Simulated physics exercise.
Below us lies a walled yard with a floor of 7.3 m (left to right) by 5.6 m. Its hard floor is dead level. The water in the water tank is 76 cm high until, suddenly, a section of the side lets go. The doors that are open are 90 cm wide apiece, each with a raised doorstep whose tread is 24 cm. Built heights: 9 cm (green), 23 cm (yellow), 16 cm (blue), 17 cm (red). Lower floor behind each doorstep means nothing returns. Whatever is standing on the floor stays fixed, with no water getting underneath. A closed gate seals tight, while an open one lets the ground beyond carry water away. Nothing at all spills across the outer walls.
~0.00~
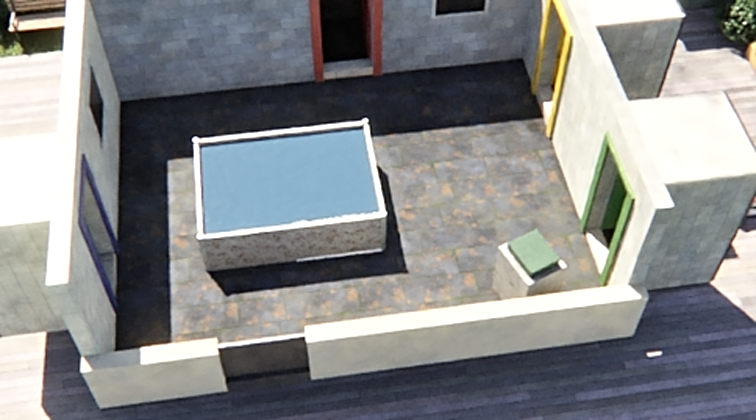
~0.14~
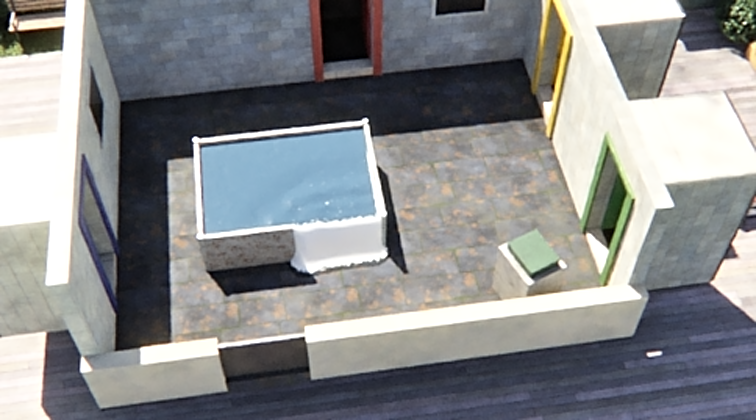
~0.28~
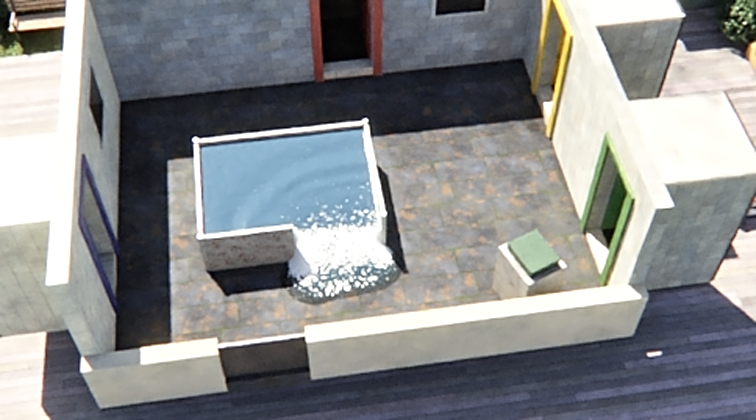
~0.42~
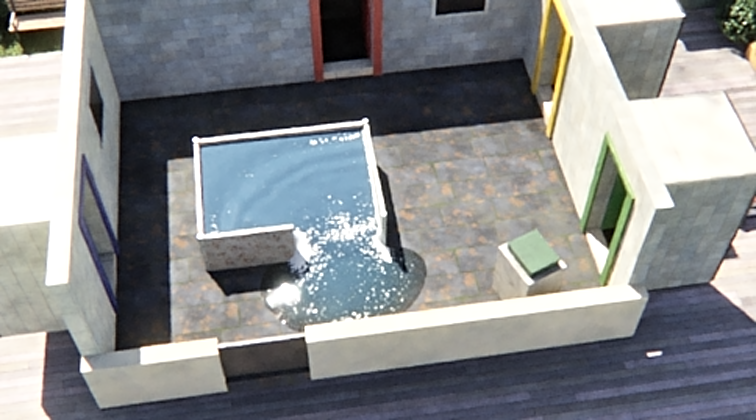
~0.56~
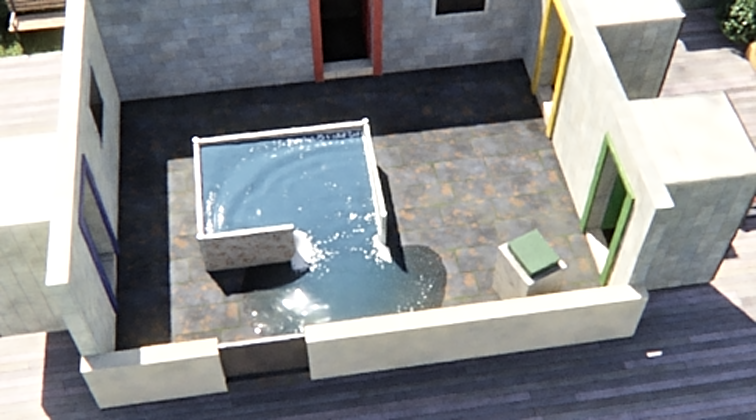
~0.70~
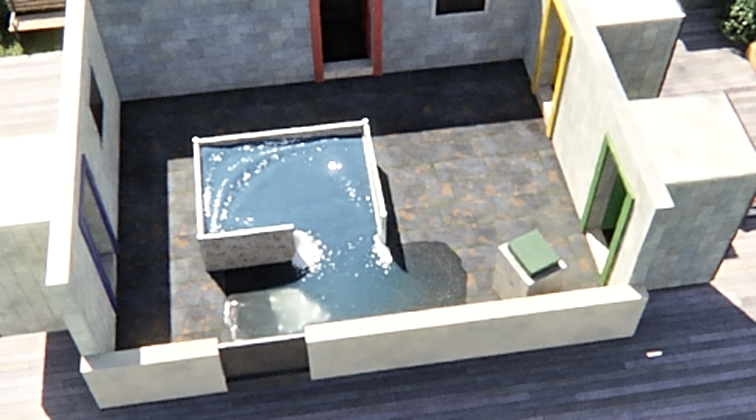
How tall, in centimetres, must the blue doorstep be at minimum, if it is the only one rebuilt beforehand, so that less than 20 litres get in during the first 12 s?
It needs to be at least 12.5 cm tall.
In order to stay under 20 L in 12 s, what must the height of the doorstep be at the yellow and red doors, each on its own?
Roughly 10.0 cm for the yellow door and roughly 12.0 cm for the red door.
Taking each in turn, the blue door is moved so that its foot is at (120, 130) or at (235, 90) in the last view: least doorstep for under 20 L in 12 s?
About 14.0 cm, then about 9.0 cm.
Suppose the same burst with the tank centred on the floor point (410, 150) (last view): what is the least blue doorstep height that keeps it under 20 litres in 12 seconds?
You'd need some 14.0 cm.
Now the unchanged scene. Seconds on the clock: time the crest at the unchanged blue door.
At roughly 3.0 s.
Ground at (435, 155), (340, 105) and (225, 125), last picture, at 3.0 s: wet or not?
In the order asked: Soaked, untouched, untouched.
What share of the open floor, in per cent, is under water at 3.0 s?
Roughly 55 percent.
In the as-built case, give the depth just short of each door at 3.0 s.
Centimetres: Green = 8, yellow = 0, blue = 19, red = 0.
After 1.4 s water covers 20 % of the floor, deepest (52 cm) near (356, 350); it has not reached the blue door.
After 3.0 s water covers 55 % of the floor, deepest (40 cm) near (500, 320); 19 cm at the blue door, 1 litre in over its 16 cm doorstep.
After 12.0 s water covers 100 % of the floor, deepest (17 cm) near (293, 159); 9 cm at the blue door, 5 litres in over its 16 cm doorstep.
At the blue door as built, the water arrived by 2.2 s and peaked near 19 cm at 3.0 s.
Run again over the same 12 s with other heights there, 29 litres in over 11.5 cm, 6 litres over 15.5 cm. The limit of 20 litres is kept from about 12.5 cm up.
